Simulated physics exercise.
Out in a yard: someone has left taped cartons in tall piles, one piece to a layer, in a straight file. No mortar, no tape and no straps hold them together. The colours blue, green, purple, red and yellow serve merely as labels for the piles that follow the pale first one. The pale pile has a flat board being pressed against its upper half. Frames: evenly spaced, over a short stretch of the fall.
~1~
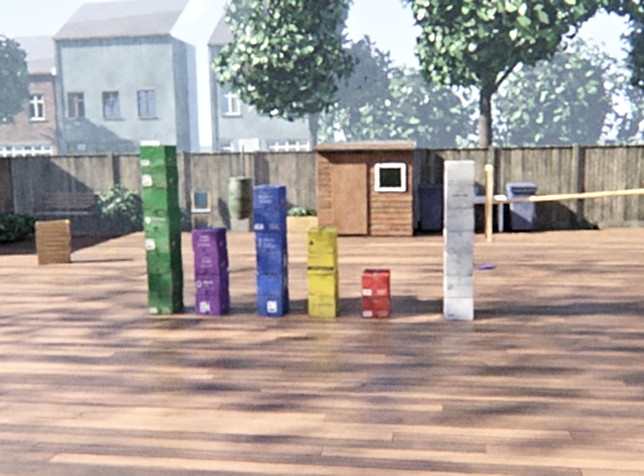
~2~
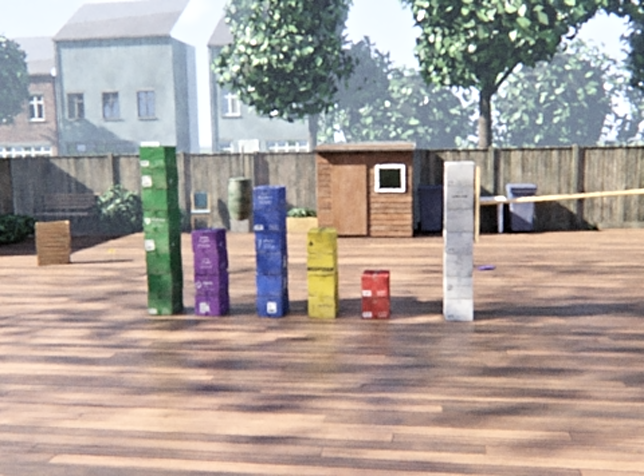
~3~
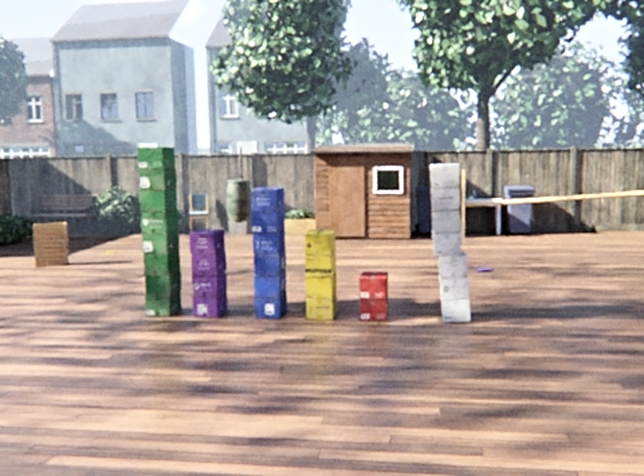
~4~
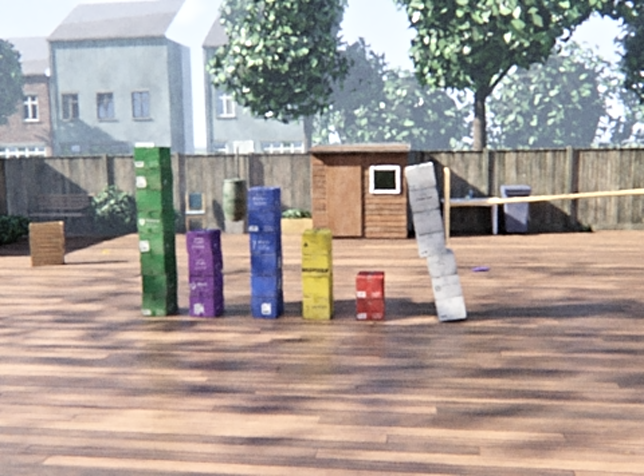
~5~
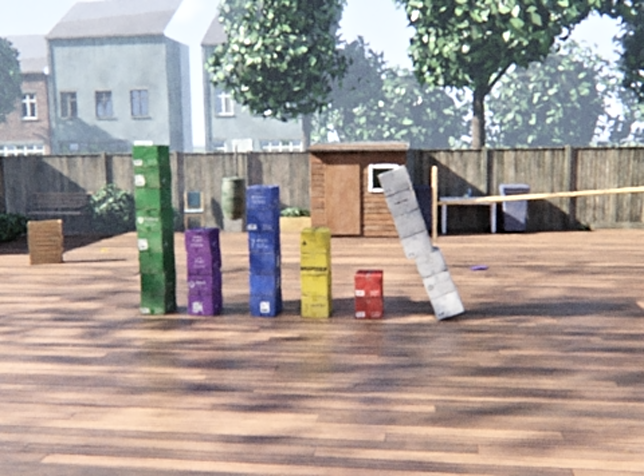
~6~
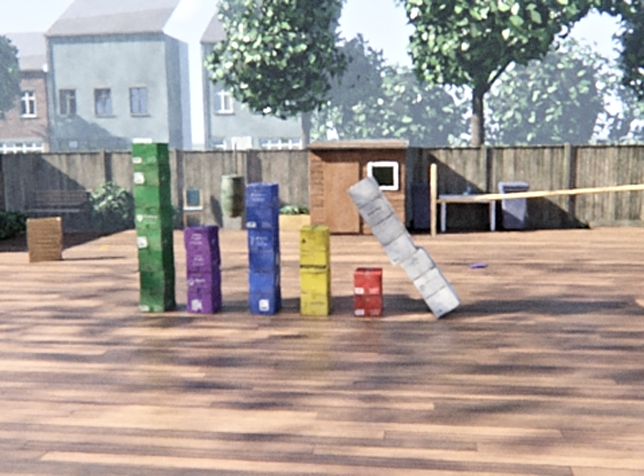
A tall white stack of cartons stood at the right of a row of coloured piles on wooden decking, then leaned steadily further left towards the short red pile as a flat board pushed against it.
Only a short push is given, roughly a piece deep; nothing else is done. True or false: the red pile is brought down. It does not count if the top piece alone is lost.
False, it stays standing.
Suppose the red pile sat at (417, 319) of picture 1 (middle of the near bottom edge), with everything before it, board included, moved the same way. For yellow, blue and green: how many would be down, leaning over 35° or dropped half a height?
Pile by pile, yellow 0, blue 0, green 0.
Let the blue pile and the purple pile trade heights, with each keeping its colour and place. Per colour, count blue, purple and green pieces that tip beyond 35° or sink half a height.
By colour, blue 2, purple 0, green 0.
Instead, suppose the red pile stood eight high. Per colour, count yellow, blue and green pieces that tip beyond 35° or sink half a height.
By colour, I'd count yellow 4, blue 6, green 7.
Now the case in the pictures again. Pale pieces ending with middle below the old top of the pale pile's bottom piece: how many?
Pale pieces: 2.
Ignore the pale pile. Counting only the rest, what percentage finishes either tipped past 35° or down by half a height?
Estimate: Near 80 percent.
Soon after the last picture, 7 of the pale pile down; none of the 2 red cartons down (0 of 24 in all colours); top red carton shifted half its height; top yellow carton leaning clearly.
A little later, 7 of the pale pile down; none of the 2 red cartons down (7 of 24 in all colours); top red carton shifted half its height; top yellow carton leaning clearly, some two heights lower.
Later still, 7 of the pale pile down; none of the 2 red cartons down (19 of 24 in all colours); top red carton shifted half its height; top purple carton leaning steeply, some two heights lower.
At rest, 7 of the pale pile down; none of the 2 red cartons down (19 of 24 in all colours); top red carton shifted half its height; top green carton on its side. As the last picture would show them, middles, top red carton near (360, 281).
